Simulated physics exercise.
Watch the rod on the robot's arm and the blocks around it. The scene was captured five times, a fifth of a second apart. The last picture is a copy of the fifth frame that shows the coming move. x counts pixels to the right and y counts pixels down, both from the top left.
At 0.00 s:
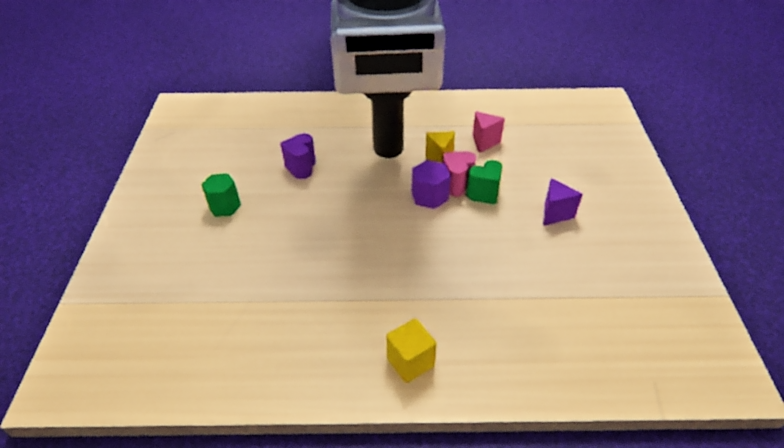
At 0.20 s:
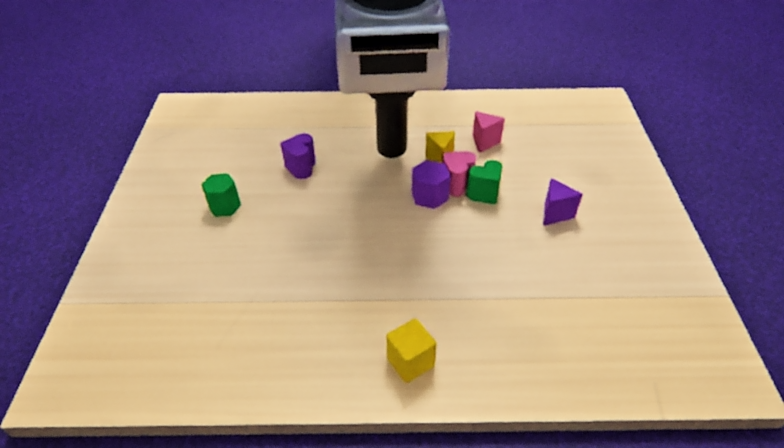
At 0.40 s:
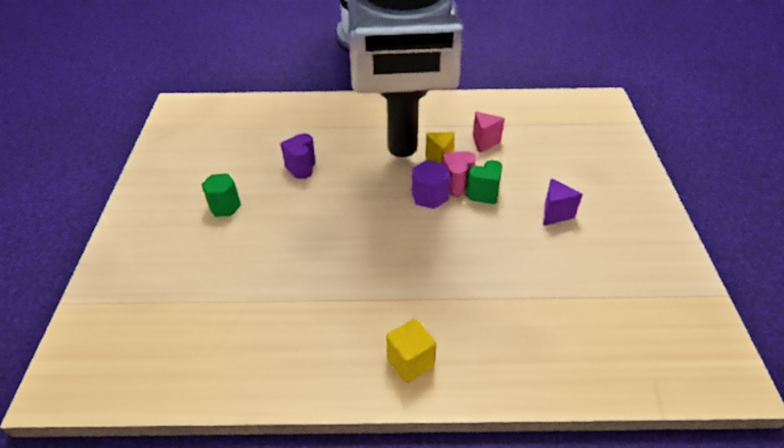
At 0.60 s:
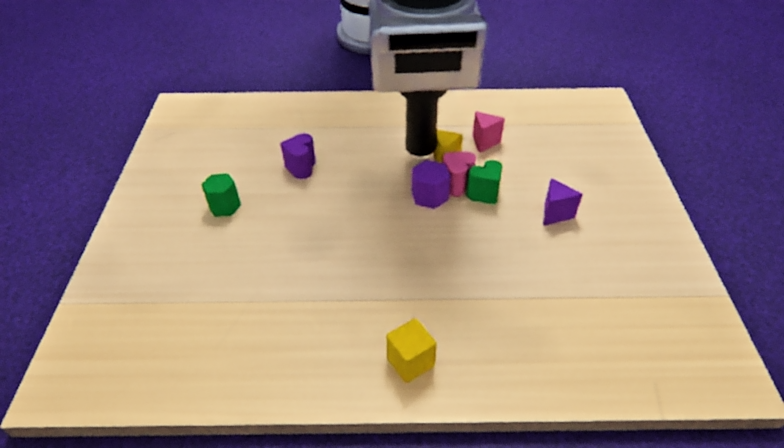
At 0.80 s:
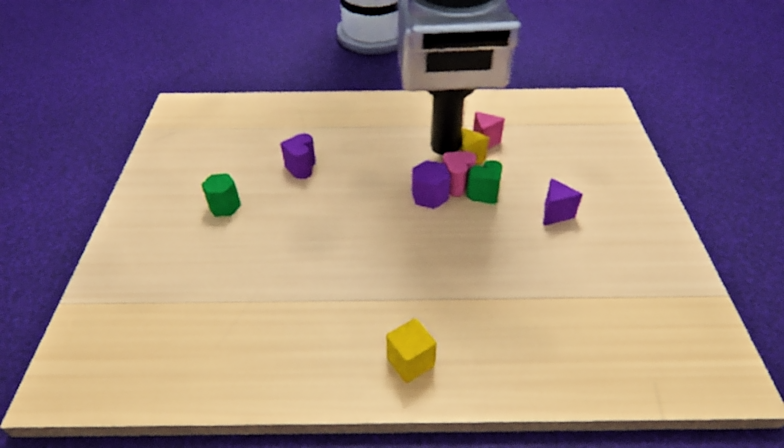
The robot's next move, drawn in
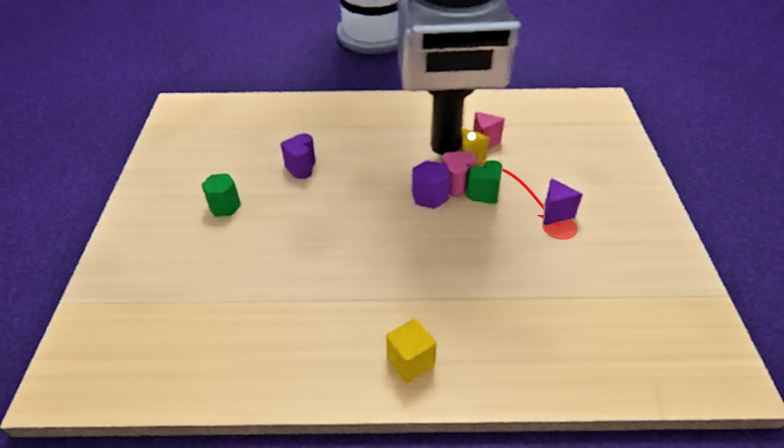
A robot arm's dark rod starts near the top middle of a wooden board scattered with coloured blocks and moves slowly right. It reaches the yellow three-sided block and pushes it right, behind the pink heart-shaped block and close to the pink three-sided block, while the other blocks stay in place.
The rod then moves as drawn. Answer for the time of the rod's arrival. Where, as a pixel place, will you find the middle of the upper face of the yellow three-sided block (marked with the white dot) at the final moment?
It will likely be found at (531, 139).
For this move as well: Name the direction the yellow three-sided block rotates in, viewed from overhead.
The block turns counter-clockwise.
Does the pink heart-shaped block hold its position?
Yes
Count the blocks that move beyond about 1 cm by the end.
My guess is two.
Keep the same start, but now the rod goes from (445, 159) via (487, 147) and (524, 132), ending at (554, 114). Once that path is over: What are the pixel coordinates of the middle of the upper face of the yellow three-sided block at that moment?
The yellow three-sided block ends near (512, 135).
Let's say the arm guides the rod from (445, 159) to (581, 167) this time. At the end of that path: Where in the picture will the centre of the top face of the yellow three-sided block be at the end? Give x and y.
Top centre: (614, 143).
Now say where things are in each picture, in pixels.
In the first frame, tip of the rod at (389, 150), middles of tops, pink heart-shaped block at (459, 160), yellow three-sided block at (442, 137), pink three-sided block at (488, 119), purple three-sided block at (562, 190).
In the second frame, rod at (392, 150), nothing pushed.
In the third frame, rod at (403, 149), nothing pushed.
In the fourth frame, rod at (421, 149), yellow three-sided block at (447, 136).
In the fifth frame, rod at (445, 147), pink heart-shaped block at (459, 160), yellow three-sided block at (472, 136), pink three-sided block at (488, 119), purple three-sided block at (562, 190).
The line goes from (445, 159) by way of (493, 166) and (530, 192) to (560, 227); the dot is on the yellow three-sided block.
On the path given first. One third of the way, rod at (496, 154); yellow three-sided block at (522, 138), turned 25° anticlockwise.
Two thirds of the way, rod at (534, 180); yellow three-sided block at (531, 139), turned 45° anticlockwise.
At the end, rod at (563, 215); pink heart-shaped block unmoved; yellow three-sided block at (531, 139), turned 45° anticlockwise; pink three-sided block unmoved; purple three-sided block at (594, 217), turned 20° clockwise.
